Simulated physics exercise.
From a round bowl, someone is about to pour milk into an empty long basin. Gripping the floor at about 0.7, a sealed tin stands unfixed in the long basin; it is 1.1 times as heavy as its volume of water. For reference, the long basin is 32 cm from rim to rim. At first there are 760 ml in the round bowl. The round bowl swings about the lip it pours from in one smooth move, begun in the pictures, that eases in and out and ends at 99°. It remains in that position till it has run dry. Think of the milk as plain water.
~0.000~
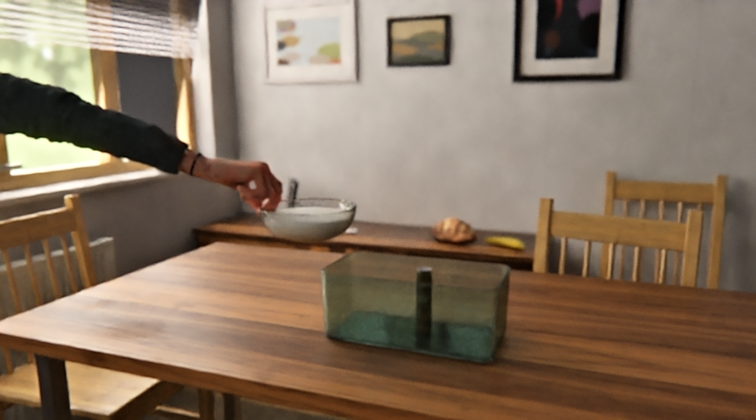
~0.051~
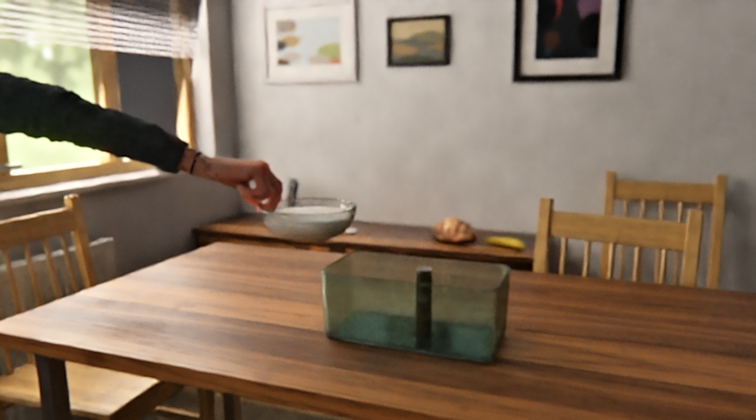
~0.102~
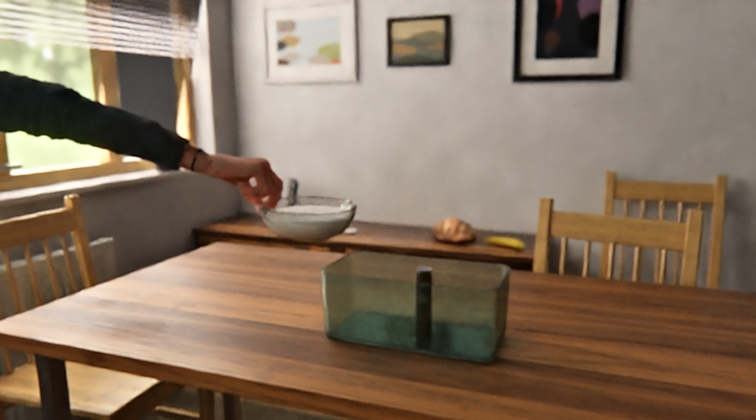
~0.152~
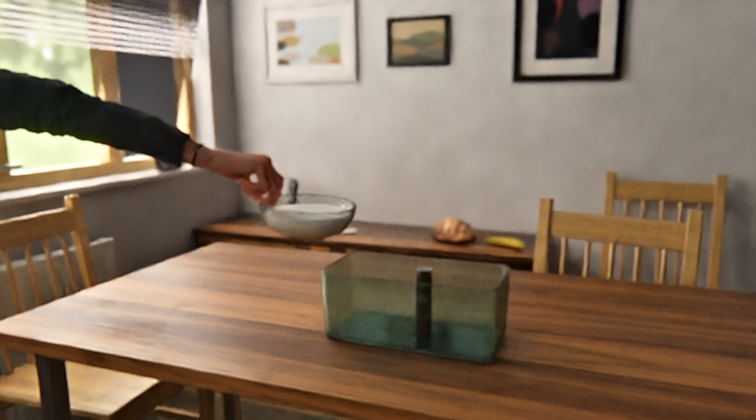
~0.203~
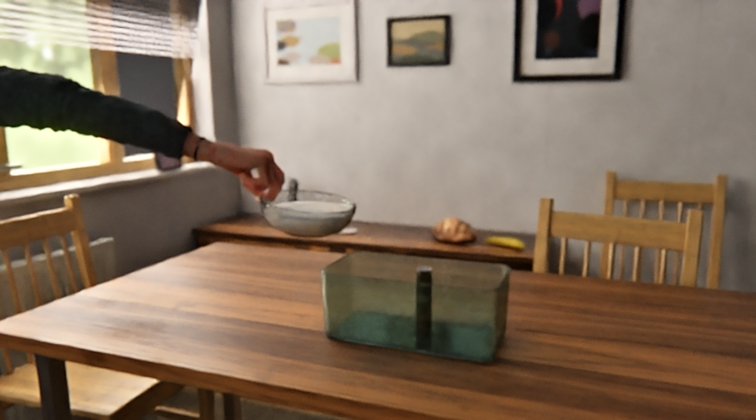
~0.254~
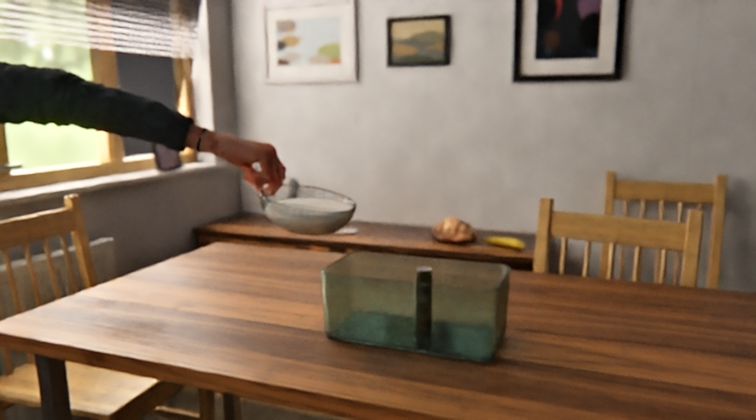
To begin with, a hand reaching in from the left holds a round bowl of milk almost level above a wooden table, near a greenish, see-through long basin. The bowl then tilts slightly, its left side rising a little as the hand lifts, while the basin stays still.
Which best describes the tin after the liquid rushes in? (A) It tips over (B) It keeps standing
B, it keeps standing.
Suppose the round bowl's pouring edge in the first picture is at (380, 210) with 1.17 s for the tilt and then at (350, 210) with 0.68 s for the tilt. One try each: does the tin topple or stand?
Run one: It does not tip. Run two: It tumbles.
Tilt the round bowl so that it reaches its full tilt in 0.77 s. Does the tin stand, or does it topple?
Tips over.
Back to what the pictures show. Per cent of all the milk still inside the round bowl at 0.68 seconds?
40 %.
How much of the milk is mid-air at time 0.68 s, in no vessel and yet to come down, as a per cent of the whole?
Near 44 per cent of it all.
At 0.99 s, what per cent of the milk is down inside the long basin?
Near 90 in a hundred.
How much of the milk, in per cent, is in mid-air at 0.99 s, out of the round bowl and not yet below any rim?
8 in a hundred, give or take.
By 0.68 s the tilt is 62° and 39 per cent is still to pour; the tin stands where it began.
By 0.99 s the tilt is 93° and 1 per cent is still to pour; the tin stands where it began.
By 1.32 s the tilt is 99° and 0 per cent is still to pour; the tin stands where it began.
By 1.67 s the tilt is 99° and 0 per cent is still to pour; the tin stands where it began.
At rest the tin stands where it began.
